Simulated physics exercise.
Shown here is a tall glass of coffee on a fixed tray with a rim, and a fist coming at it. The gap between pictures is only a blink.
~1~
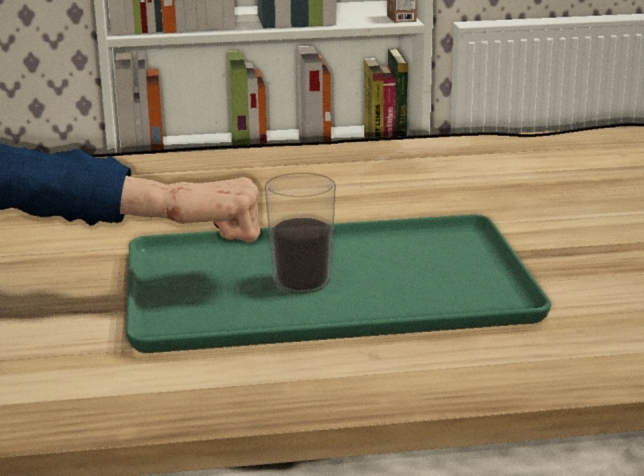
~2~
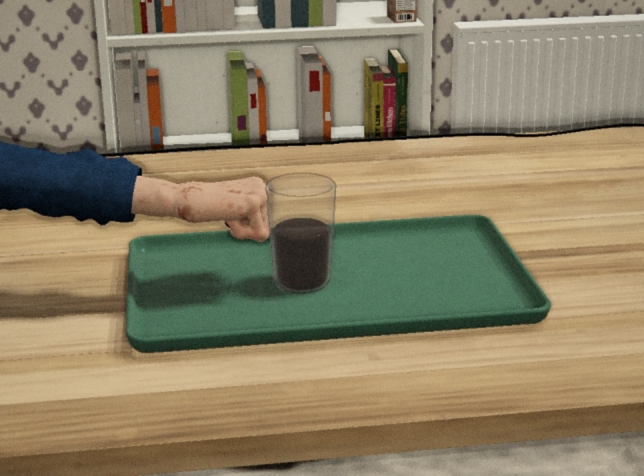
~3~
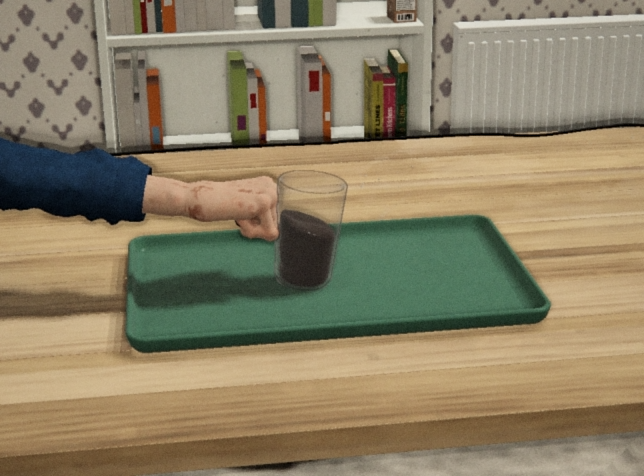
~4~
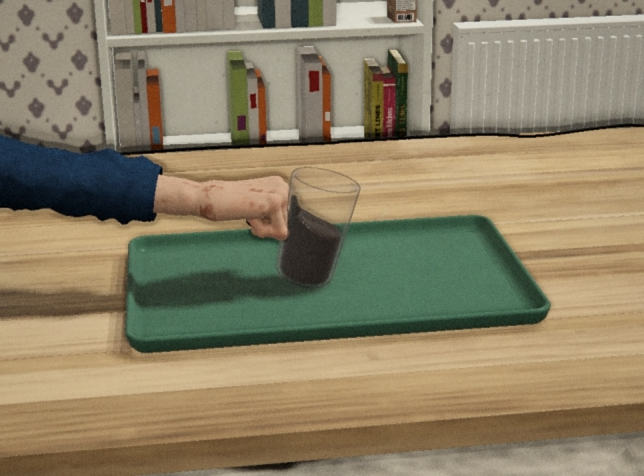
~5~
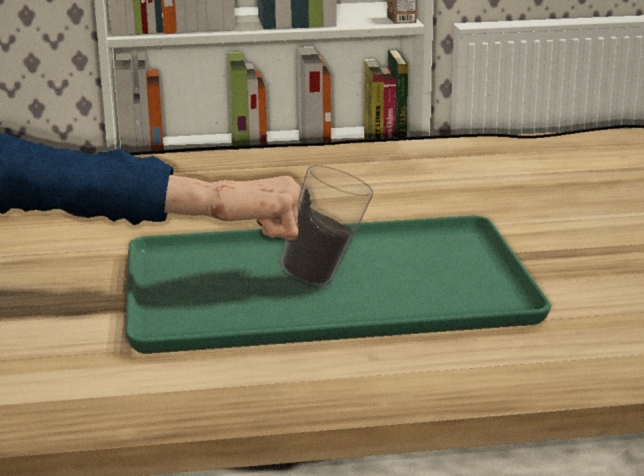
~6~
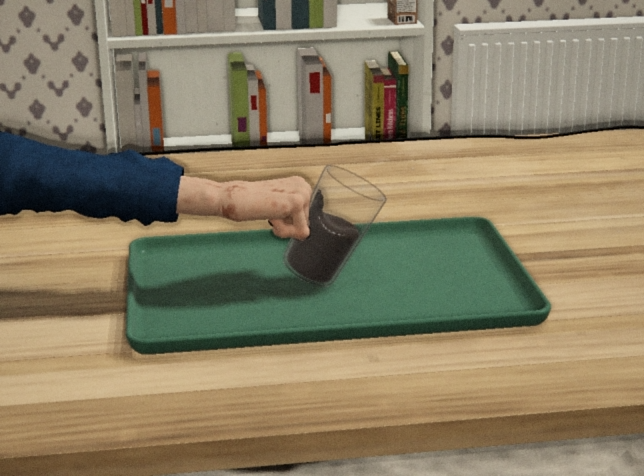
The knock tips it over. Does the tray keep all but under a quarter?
Short answer, a big spill - over a quarter off the tray.
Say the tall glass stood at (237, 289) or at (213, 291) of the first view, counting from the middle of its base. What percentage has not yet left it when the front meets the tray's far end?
55 % and 45 %.
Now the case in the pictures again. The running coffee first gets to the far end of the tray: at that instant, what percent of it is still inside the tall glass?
About 75 %.
A moment on, the tall glass is falling and 100 per cent is in the glass, 0 on the tray and 0 above or beyond its rim.
Next, the tall glass lies on its side and 67 per cent is in the glass, 23 on the tray and 9 above or beyond its rim.
Then the tall glass lies on its side and 31 per cent is in the glass, 42 on the tray and 27 above or beyond its rim.
Later the tall glass lies on its side and 17 per cent is in the glass, 47 on the tray and 37 above or beyond its rim.
In the end 63 per cent is held by tray and glass, 37 is off the tray.
